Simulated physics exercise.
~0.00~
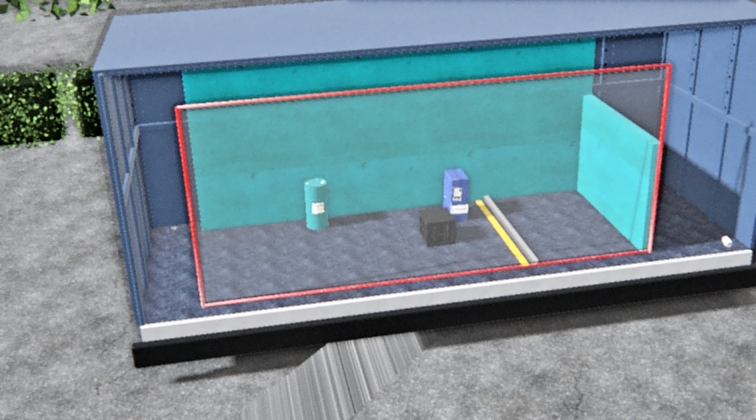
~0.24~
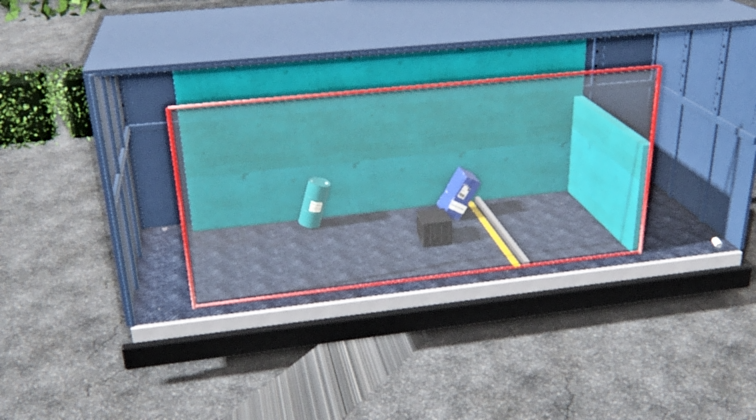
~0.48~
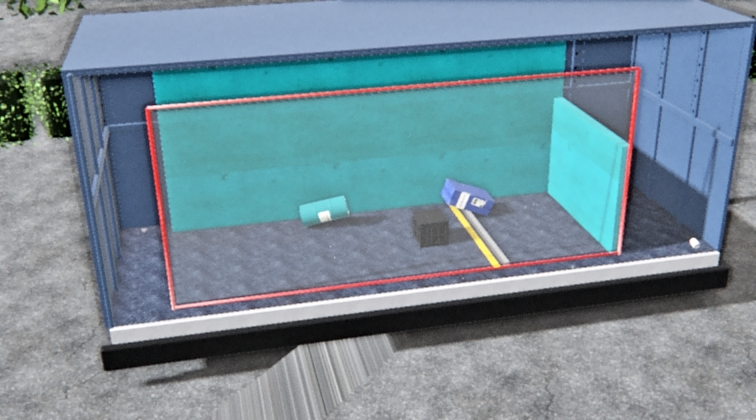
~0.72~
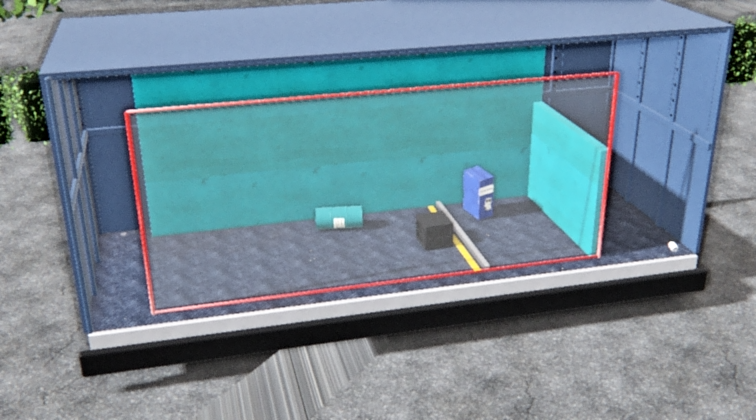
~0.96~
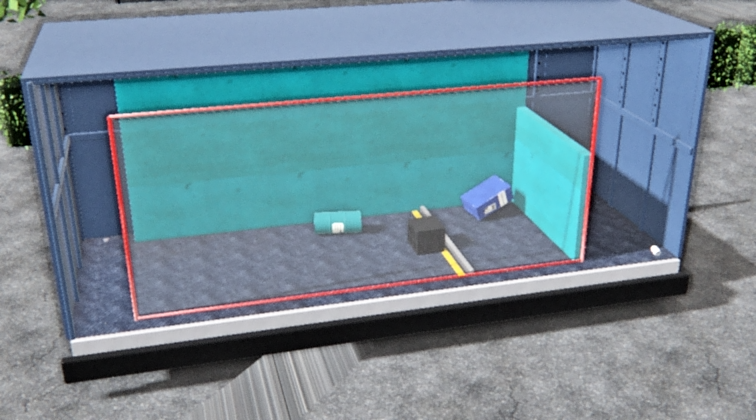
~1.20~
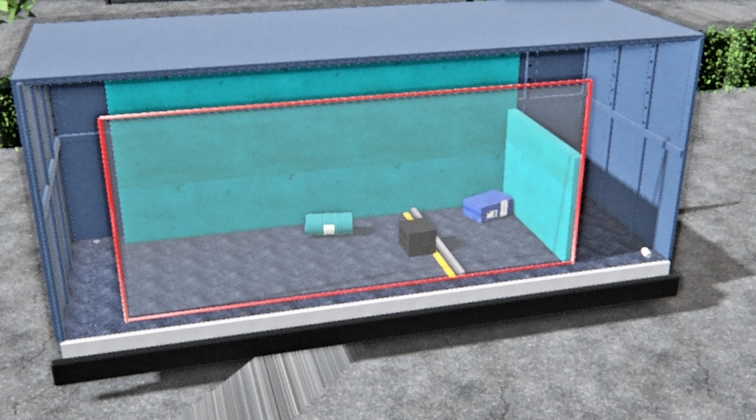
A blue open-fronted container with a teal back wall and a red-edged clear front panel sits on grey ground, seen from slightly above. Inside, a teal drum stands left of centre, a blue pack stands further right behind a small black crate, and a yellow line and grey bar cross the floor beside them. The drum and pack lean, then the drum topples onto its side. The pack tumbles rightward across the line, tipping over as it goes, while the crate shifts slightly. Finally the pack lies on its side beyond the yellow line, with drum and crate short of it.
